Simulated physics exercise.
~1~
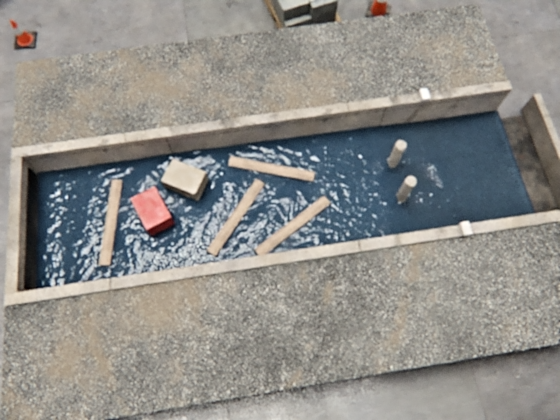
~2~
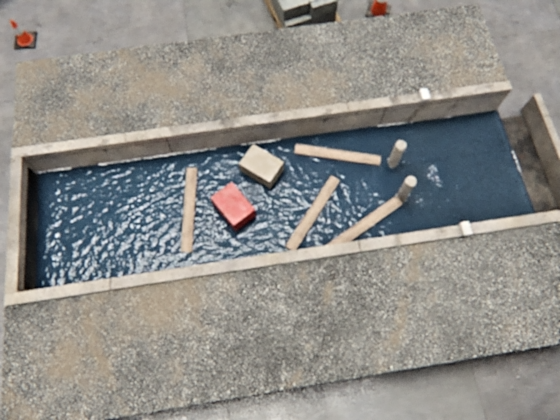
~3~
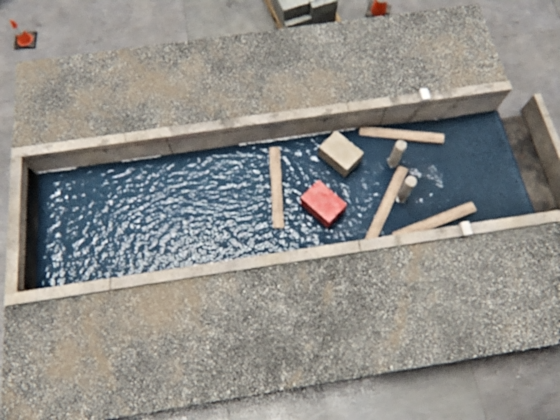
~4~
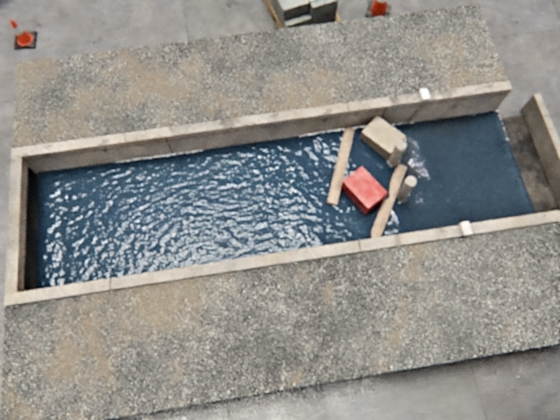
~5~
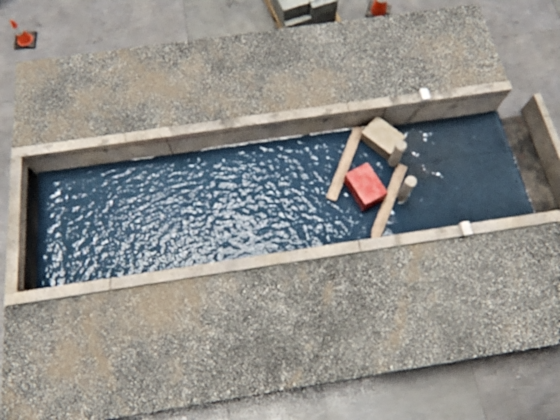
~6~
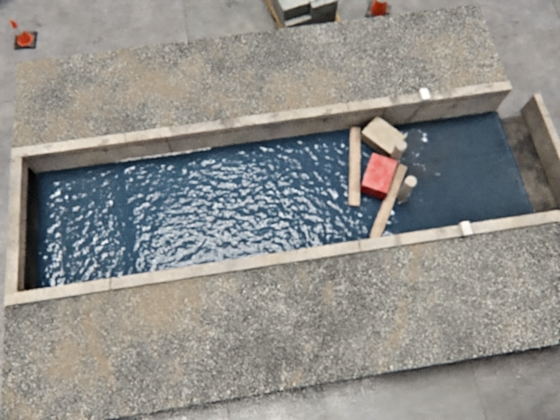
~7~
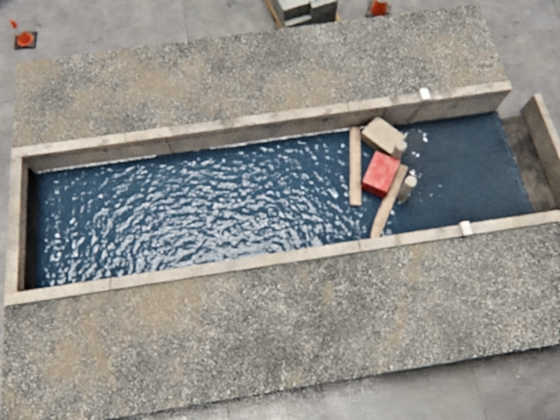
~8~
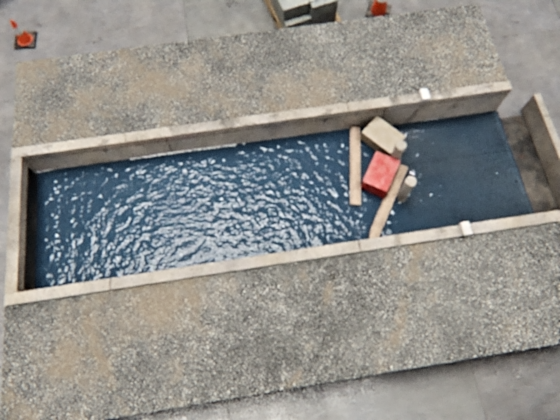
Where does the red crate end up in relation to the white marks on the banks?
The red crate falls short of the white marks. It stays afloat to the left of them, held up with the pale crate and two planks by the posts.
